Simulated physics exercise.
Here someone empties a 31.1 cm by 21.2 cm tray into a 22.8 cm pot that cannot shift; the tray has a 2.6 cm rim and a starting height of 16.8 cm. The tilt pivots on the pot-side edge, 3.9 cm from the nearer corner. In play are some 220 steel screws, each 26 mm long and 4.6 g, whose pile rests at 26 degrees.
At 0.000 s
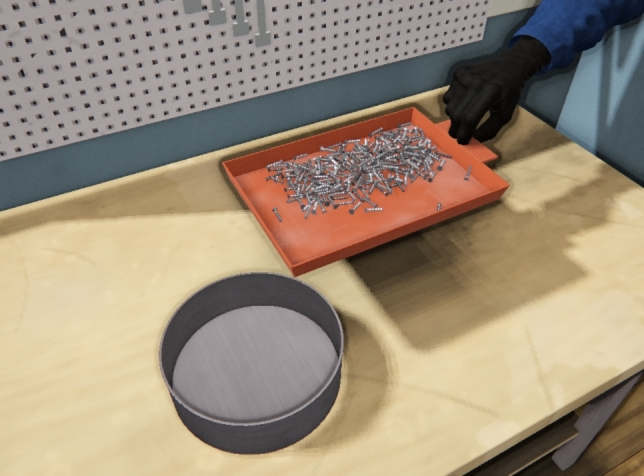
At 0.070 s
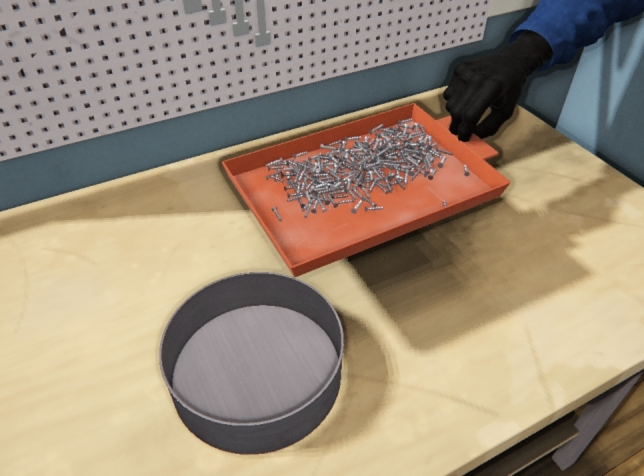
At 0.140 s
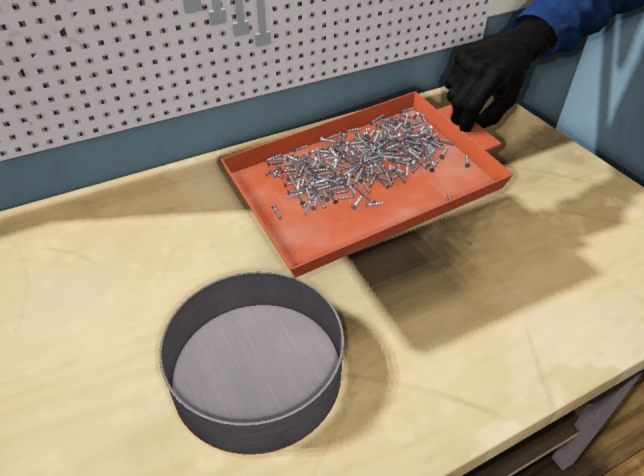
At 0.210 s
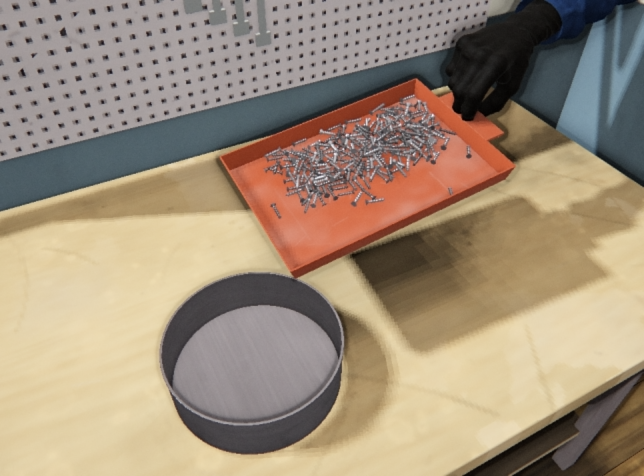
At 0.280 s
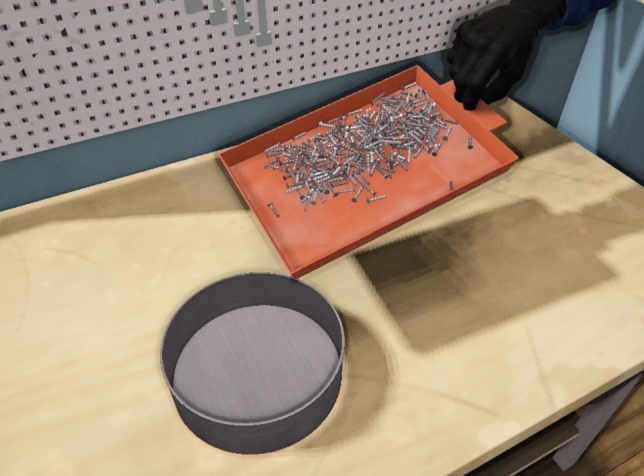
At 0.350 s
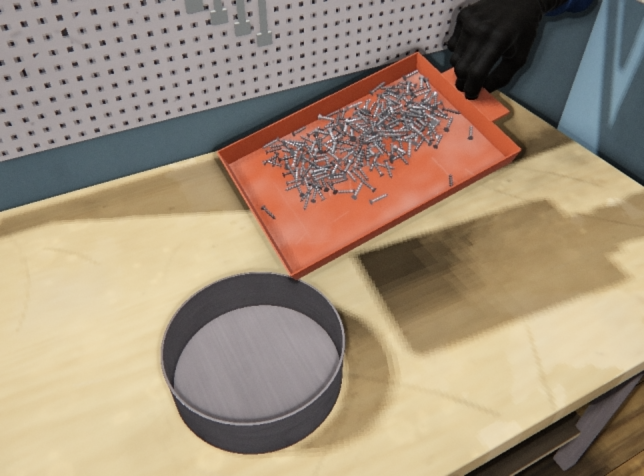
A red tray covered with small steel screws slowly tilted as a black-gloved hand raised its right side, while the screws stayed heaped together and a round dark pot sat still on the workbench.
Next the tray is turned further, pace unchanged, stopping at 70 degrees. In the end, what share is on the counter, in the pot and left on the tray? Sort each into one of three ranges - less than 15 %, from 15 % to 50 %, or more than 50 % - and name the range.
Ranges: Counter: Less than 15 %; pot: More than 50 %; tray: From 15 % to 50 %.
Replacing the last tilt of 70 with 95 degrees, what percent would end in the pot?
Share in the pot: Around 100 %.
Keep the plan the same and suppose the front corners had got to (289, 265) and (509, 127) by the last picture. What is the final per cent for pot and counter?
In the pot: 10 per cent; on the counter: 30 per cent.
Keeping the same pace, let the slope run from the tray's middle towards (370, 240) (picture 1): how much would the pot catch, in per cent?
I'd estimate about 5 %.
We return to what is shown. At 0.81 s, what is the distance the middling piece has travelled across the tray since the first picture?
About 12 cm.
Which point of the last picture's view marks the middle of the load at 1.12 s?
Look near (284, 244) in the last picture.
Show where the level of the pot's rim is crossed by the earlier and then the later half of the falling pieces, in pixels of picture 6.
The first half passes near (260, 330) and the second half near (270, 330).
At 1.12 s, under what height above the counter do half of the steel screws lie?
Some 20 cm.
After 0.81 s, tilt 42 degrees; the tray holds 100 %, the pot 0 %.
After 1.12 s, tilt 59 degrees; the tray holds 90 %, the pot 5 %.
After 1.52 s, tilt 70 degrees; the tray holds 65 %, the pot 30 %.
At rest (3.5 s), counter 0 %, pot 75 %, tray 25 %.
